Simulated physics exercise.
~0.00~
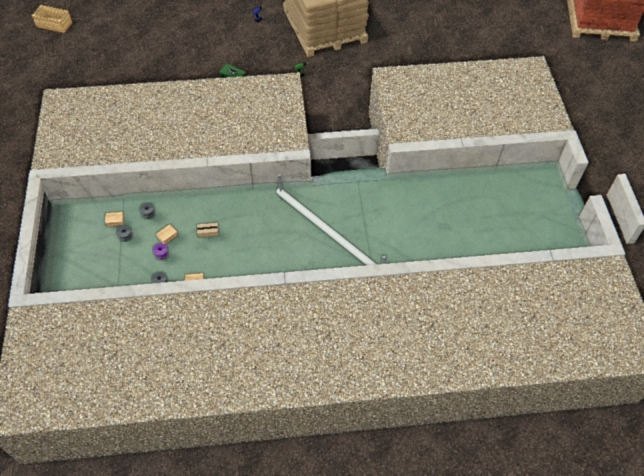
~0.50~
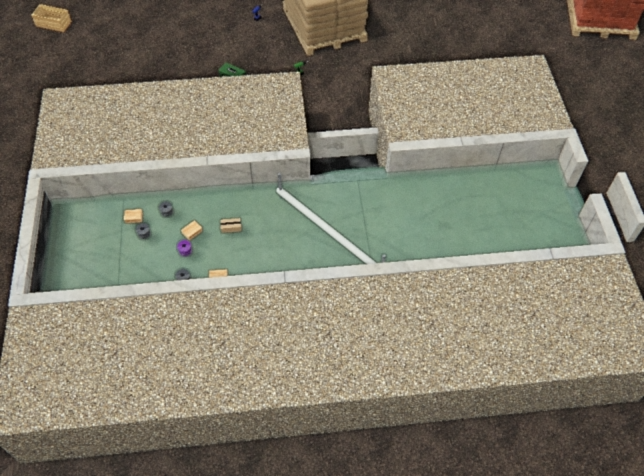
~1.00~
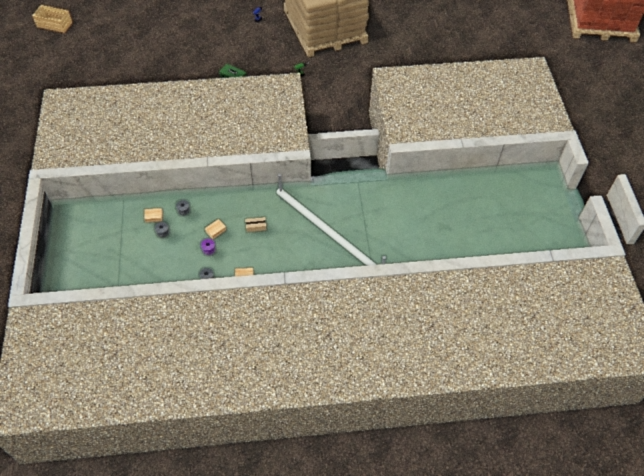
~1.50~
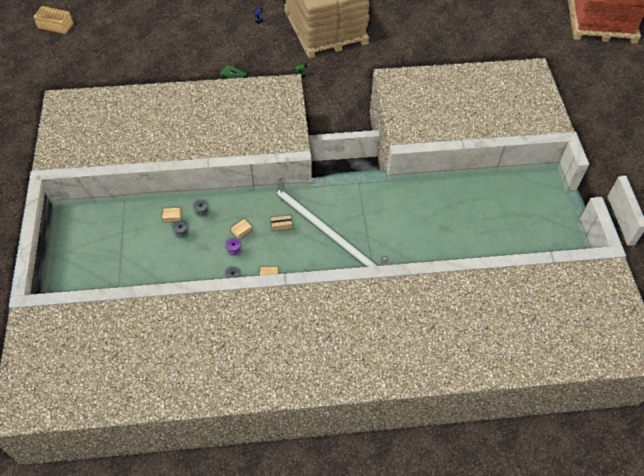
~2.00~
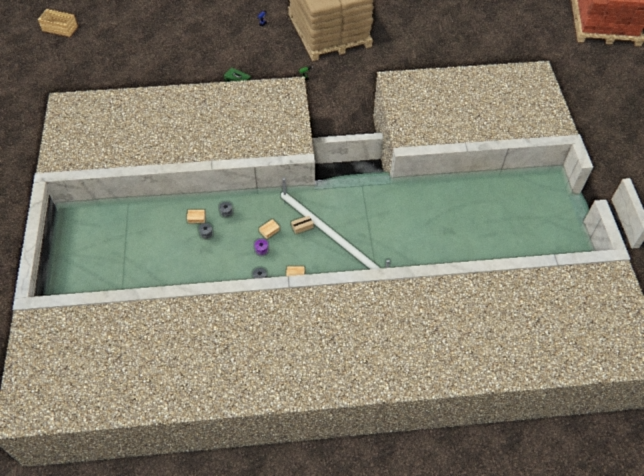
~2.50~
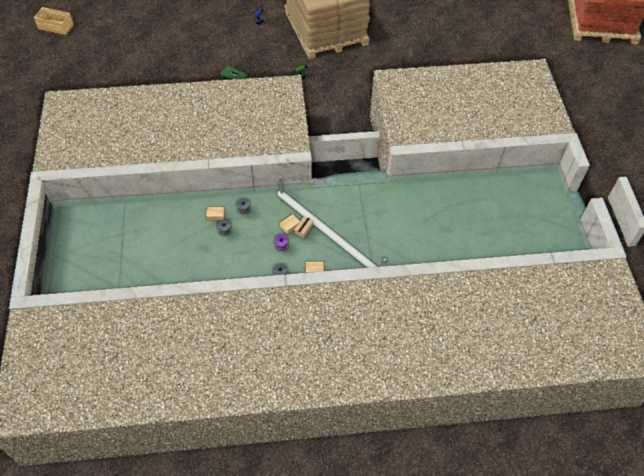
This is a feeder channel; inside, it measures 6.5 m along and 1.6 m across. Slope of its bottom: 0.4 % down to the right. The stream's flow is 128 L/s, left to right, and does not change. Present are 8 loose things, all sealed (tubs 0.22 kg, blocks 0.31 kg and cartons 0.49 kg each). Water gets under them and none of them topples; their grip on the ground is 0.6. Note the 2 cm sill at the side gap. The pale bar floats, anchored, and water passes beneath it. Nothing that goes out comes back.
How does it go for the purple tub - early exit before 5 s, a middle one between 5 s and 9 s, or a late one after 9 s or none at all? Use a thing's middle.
The purple tub makes a late exit or none.
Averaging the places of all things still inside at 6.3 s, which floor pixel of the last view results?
Mean position approx. (330, 253).
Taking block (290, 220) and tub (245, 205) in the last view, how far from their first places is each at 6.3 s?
Going in order, that's 200 cm then 200 cm.
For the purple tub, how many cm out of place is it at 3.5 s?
I'd guess some 200 cm by then.
After 3.5 s the purple tub is near (315, 246), 1.8 m from its start, afloat; 0 of 8 are out; 8 afloat.
After 6.3 s the purple tub is near (351, 256), 2.2 m from its start, afloat; 0 of 8 are out; 8 afloat.
After 10.0 s the purple tub is near (351, 256), 2.2 m from its start, afloat; 0 of 8 are out; 8 afloat.
After 14.0 s the purple tub is near (351, 256), 2.2 m from its start, afloat; 0 of 8 are out; 8 afloat.
